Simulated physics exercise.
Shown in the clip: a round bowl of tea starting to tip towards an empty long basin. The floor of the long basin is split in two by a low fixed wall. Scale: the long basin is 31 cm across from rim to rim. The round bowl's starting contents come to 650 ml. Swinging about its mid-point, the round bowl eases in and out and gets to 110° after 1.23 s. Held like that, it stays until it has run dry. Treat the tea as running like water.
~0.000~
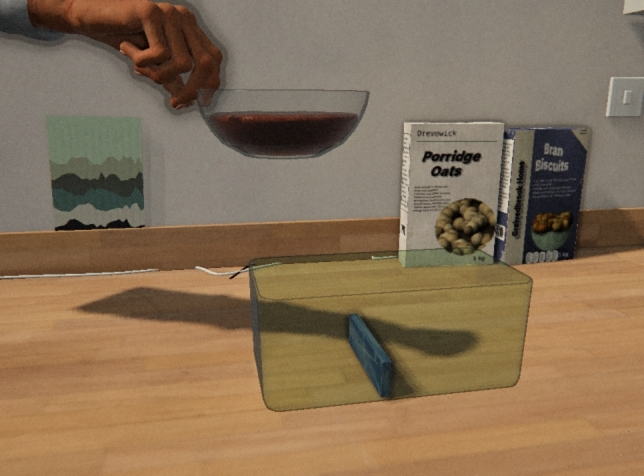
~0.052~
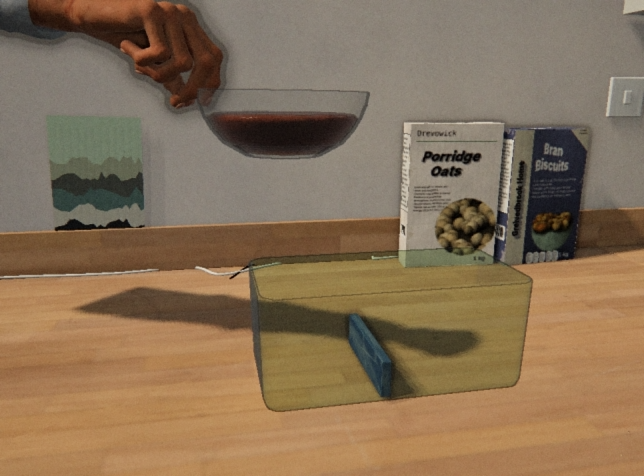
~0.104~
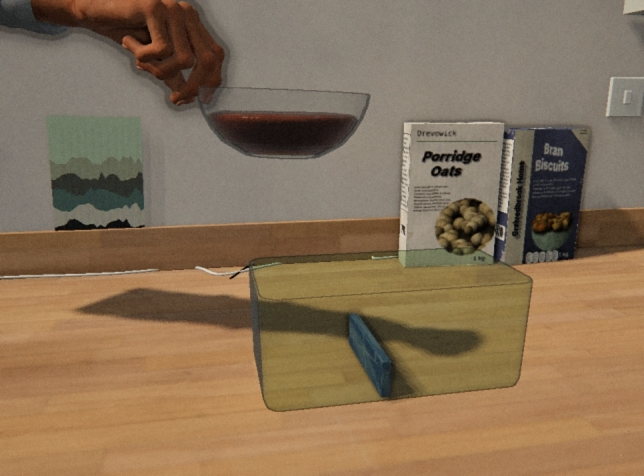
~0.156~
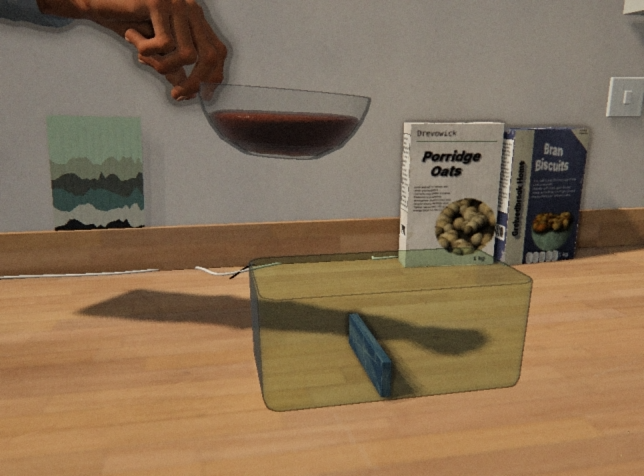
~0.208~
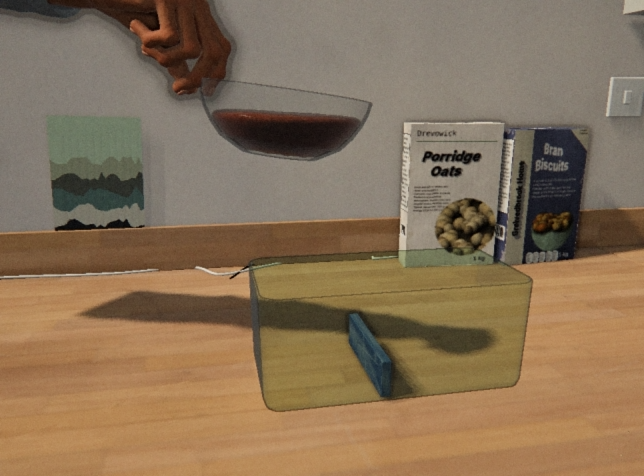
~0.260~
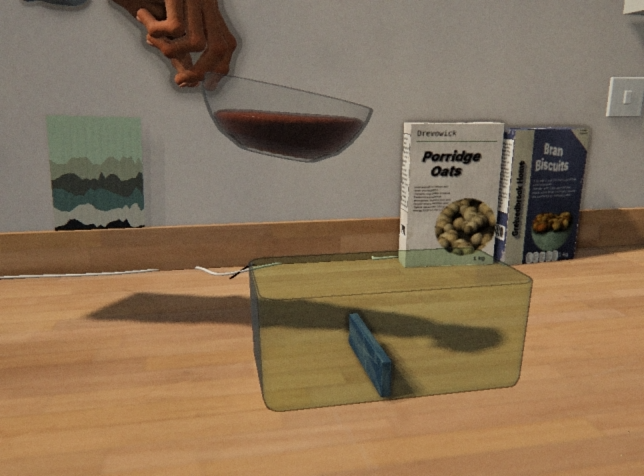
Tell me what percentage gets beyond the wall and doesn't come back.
Around 83 % gets beyond the wall and stays.
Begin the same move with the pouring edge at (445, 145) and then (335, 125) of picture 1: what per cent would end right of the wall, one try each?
About 95 %, then about 60 %.
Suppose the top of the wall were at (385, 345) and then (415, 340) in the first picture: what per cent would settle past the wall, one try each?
First try about 70 %, second try about 40 %.
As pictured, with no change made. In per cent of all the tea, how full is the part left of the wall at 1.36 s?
The left part holds some 16 per cent.
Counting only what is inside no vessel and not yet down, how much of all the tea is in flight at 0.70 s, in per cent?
44 %.
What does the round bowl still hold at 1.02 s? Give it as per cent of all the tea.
Close to 0 percent of the whole amount.
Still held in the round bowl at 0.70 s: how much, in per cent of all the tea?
Remaining: Near 34 % of the total.
After 0.70 s the tilt is 67° and 34 per cent is still to pour, 0 is left of the wall and 22 right of it.
After 1.02 s the tilt is 103° and 0 per cent is still to pour, 14 is left of the wall and 83 right of it.
After 1.36 s the tilt is 110° and 0 per cent is still to pour, 16 is left of the wall and 83 right of it.
After 1.73 s the tilt is 110° and 0 per cent is still to pour, 16 is left of the wall and 83 right of it.
In the end 16 per cent lies left of the wall, 83 right of it and 1 outside.
